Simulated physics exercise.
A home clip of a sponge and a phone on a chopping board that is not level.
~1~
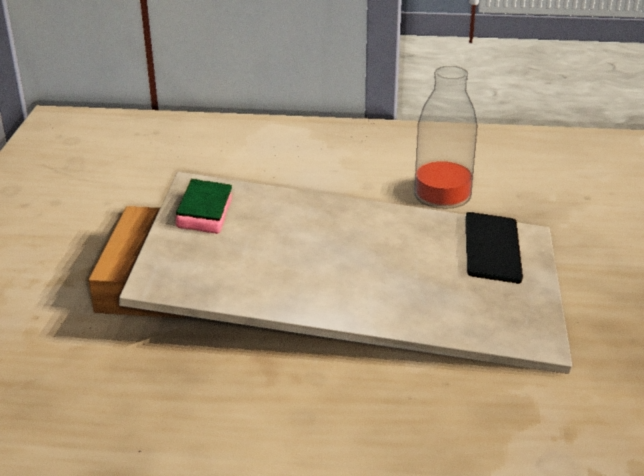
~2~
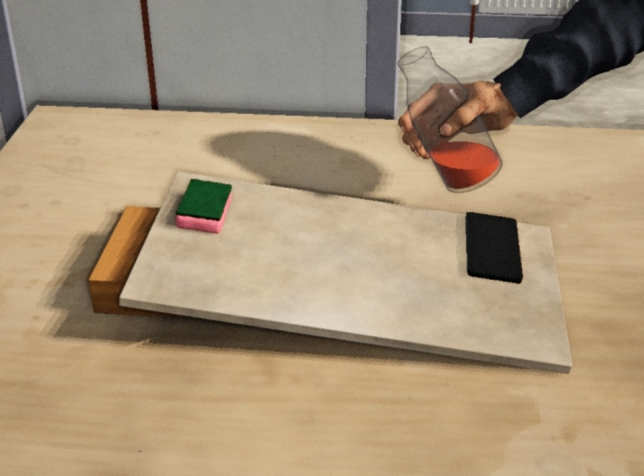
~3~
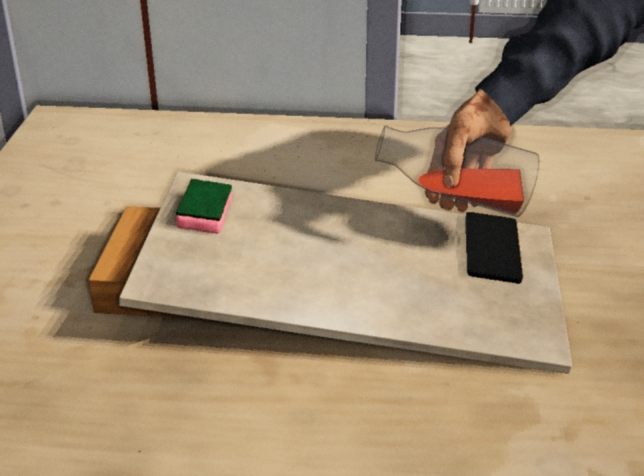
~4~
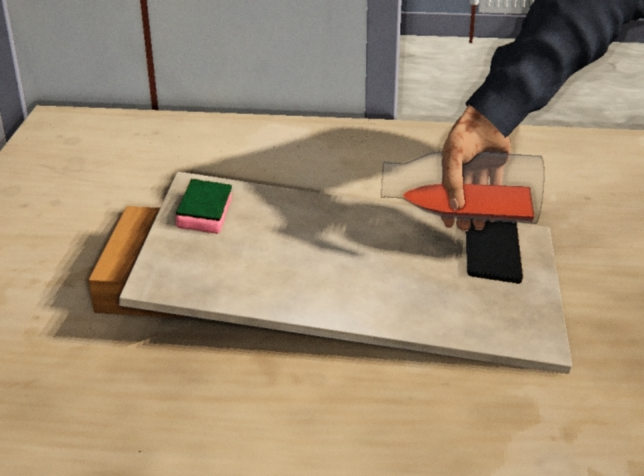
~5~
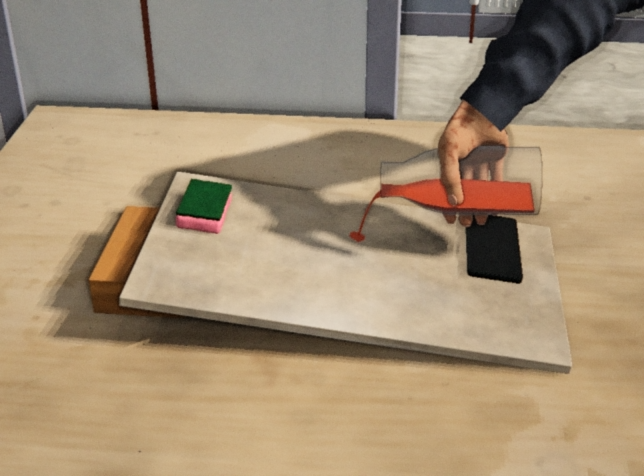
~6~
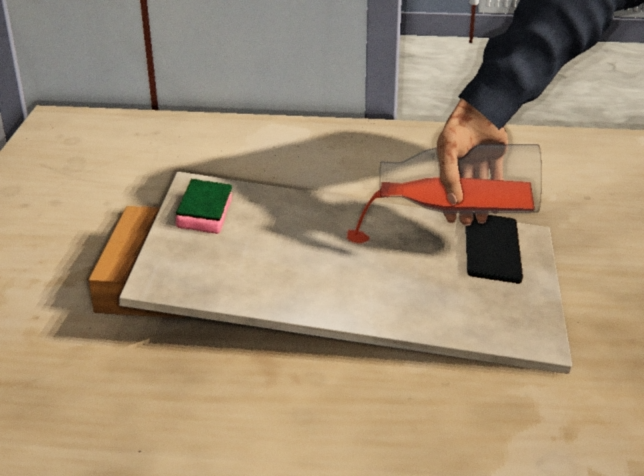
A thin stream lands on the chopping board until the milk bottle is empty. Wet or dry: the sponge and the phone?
The sponge remains untouched; the phone ends up in the puddle.
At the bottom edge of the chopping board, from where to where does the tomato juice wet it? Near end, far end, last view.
Near limit (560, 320), far limit (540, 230).
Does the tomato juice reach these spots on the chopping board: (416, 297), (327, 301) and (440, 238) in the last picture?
One: Not reached. Two: Dry. Three: Reached.
Soon after, it runs down to the right; the sponge is dry; the phone is dry.
Later, it runs down to the right and off the end; the sponge is dry; the phone is wet.
In the end, it runs down to the right and off the end; the sponge is dry; the phone is wet.
